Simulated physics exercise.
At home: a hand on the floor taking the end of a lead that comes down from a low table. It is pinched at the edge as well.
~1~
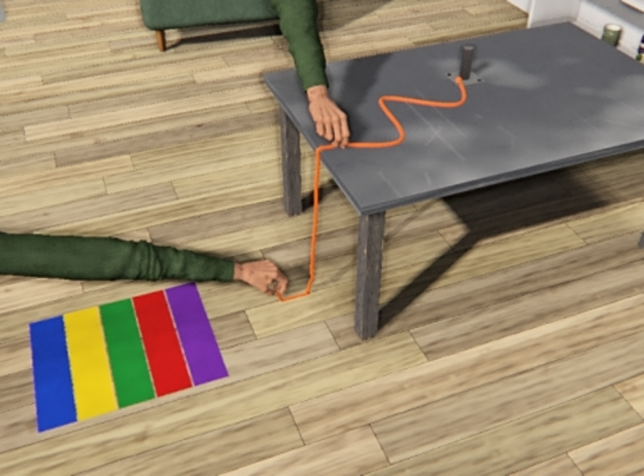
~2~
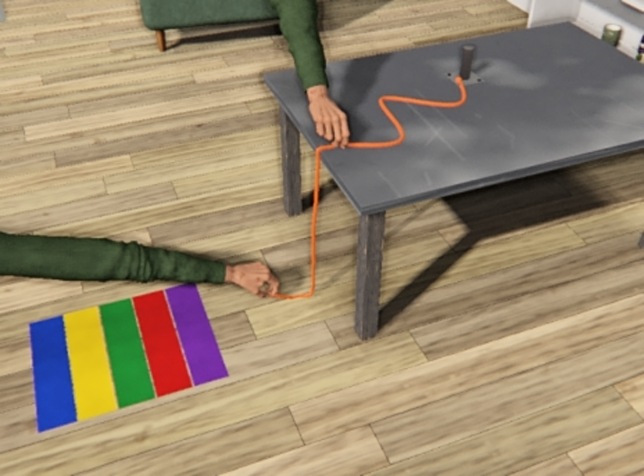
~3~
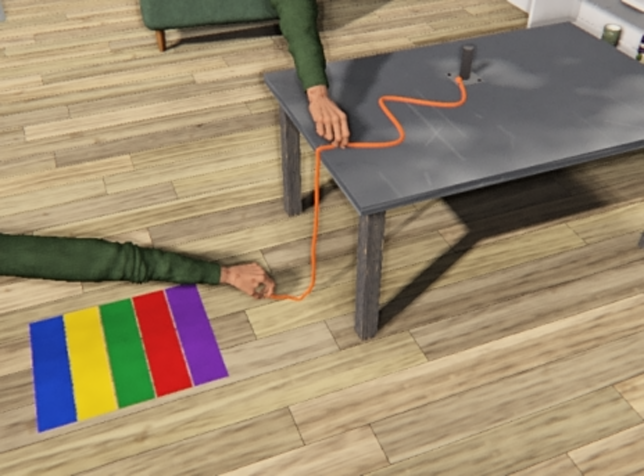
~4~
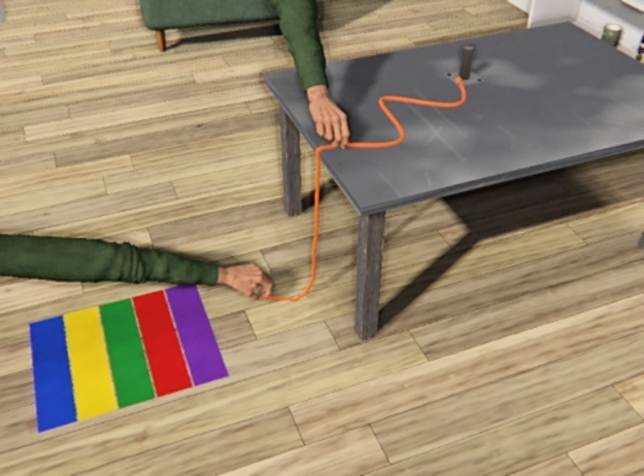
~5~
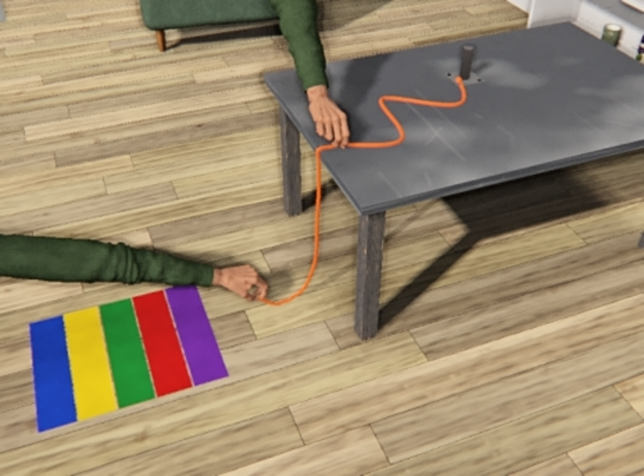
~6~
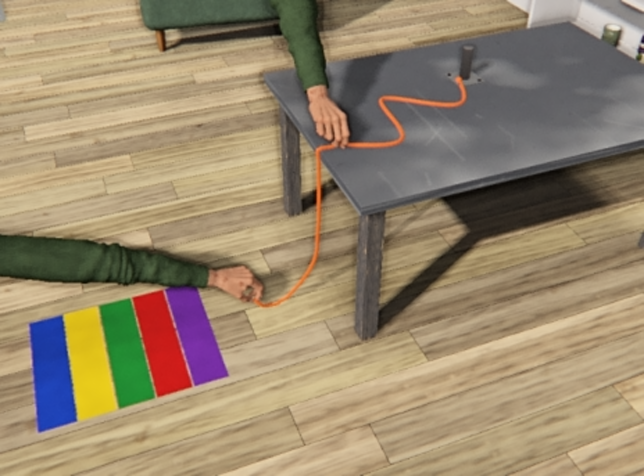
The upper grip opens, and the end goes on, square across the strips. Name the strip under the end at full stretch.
The blue one.
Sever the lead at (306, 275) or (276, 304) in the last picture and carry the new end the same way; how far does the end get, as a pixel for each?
Try by try, around (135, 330) and (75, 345).
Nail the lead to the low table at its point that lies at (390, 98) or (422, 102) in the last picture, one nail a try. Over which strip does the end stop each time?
Taking them in turn: Yellow; yellow.
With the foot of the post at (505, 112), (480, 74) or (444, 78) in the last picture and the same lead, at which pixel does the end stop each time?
In that order: (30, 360), (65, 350) and (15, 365).
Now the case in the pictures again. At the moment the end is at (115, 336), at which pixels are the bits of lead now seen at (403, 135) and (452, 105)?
The first at (301, 148), the second at (409, 94).
Soon after, end near (115, 336); over green.
After that, end near (67, 349); over yellow.
At the stop, end near (38, 357); over blue. It halts on the blue strip.
